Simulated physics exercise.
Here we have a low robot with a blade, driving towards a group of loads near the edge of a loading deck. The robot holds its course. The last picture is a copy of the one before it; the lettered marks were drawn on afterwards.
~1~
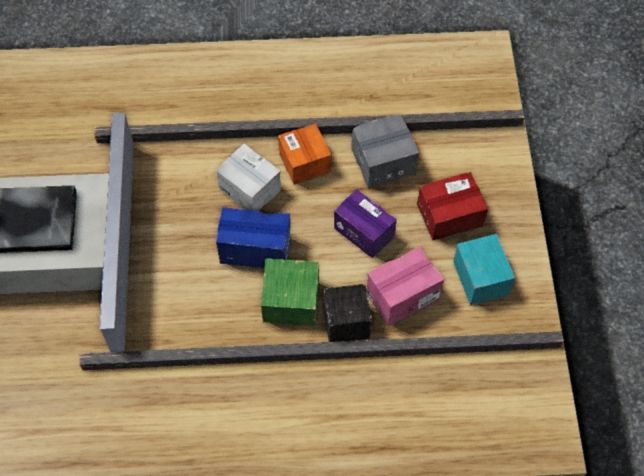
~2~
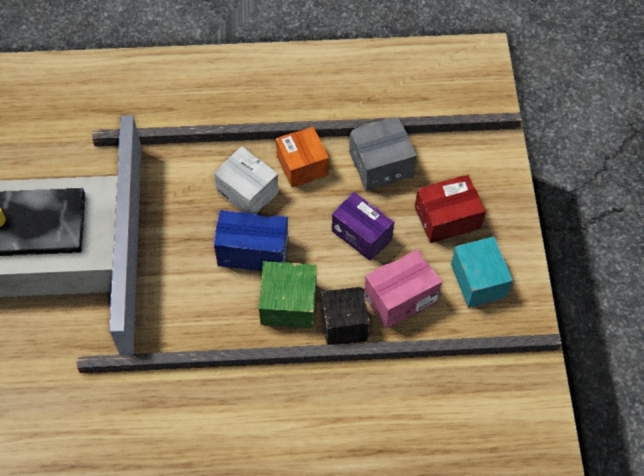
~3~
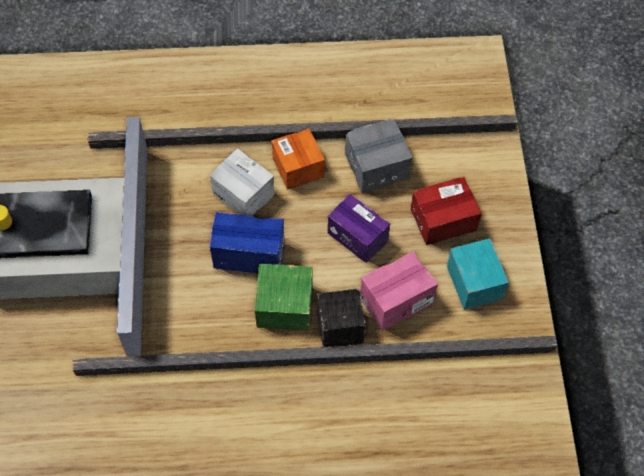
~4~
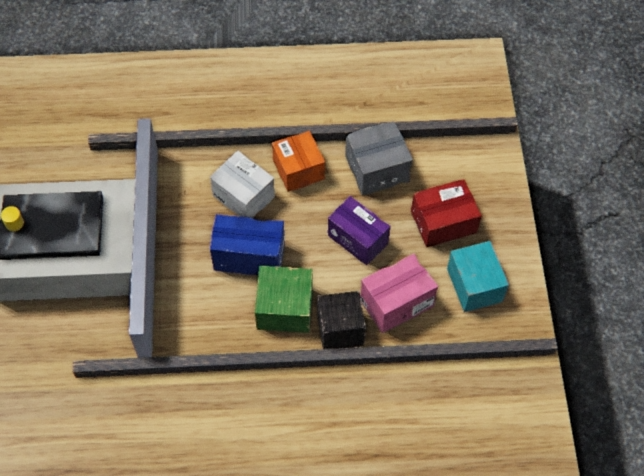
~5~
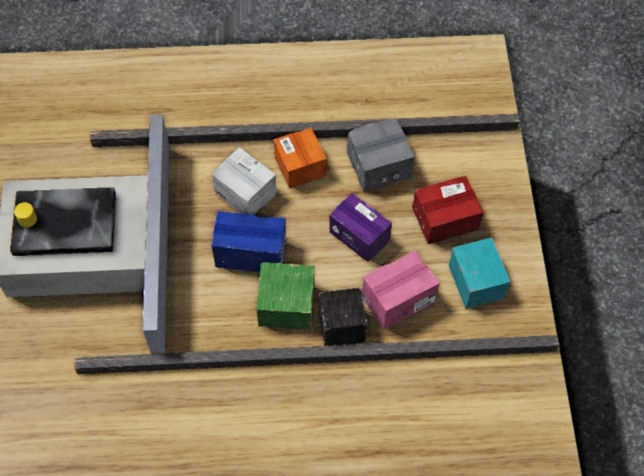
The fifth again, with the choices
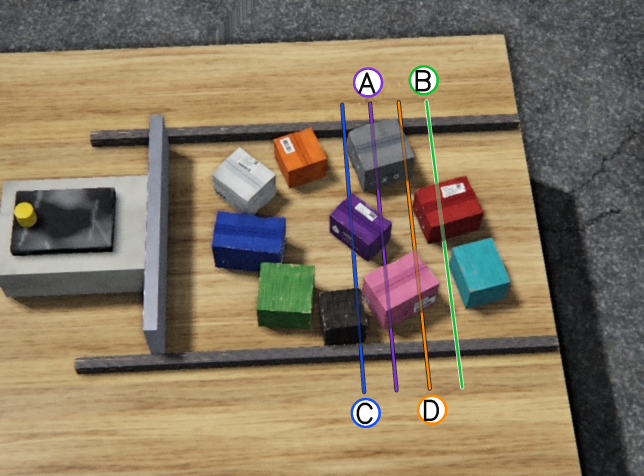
A low robot with a wide blade moves slowly right toward scattered colourful boxes on a wooden deck.
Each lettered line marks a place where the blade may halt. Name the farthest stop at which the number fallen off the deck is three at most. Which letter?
The farthest such stop is B.
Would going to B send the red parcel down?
Yes.
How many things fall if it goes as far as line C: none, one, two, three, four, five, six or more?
By then, none.
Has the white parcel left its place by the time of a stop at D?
By then, yes.
On the copy, A at (382, 236); B at (443, 233); C at (352, 237); D at (413, 235).
On B. First, robot (177, 215); orange parcel (317, 153); purple parcel (366, 228).
Then, robot (283, 211); turquoise crate (520, 270); red parcel (495, 201).
Finally, robot (362, 207); red parcel over the edge; turquoise crate over the edge; two fallen.
By contrast, A is within the limit but short; C is within the limit but short; D is within the limit but short.
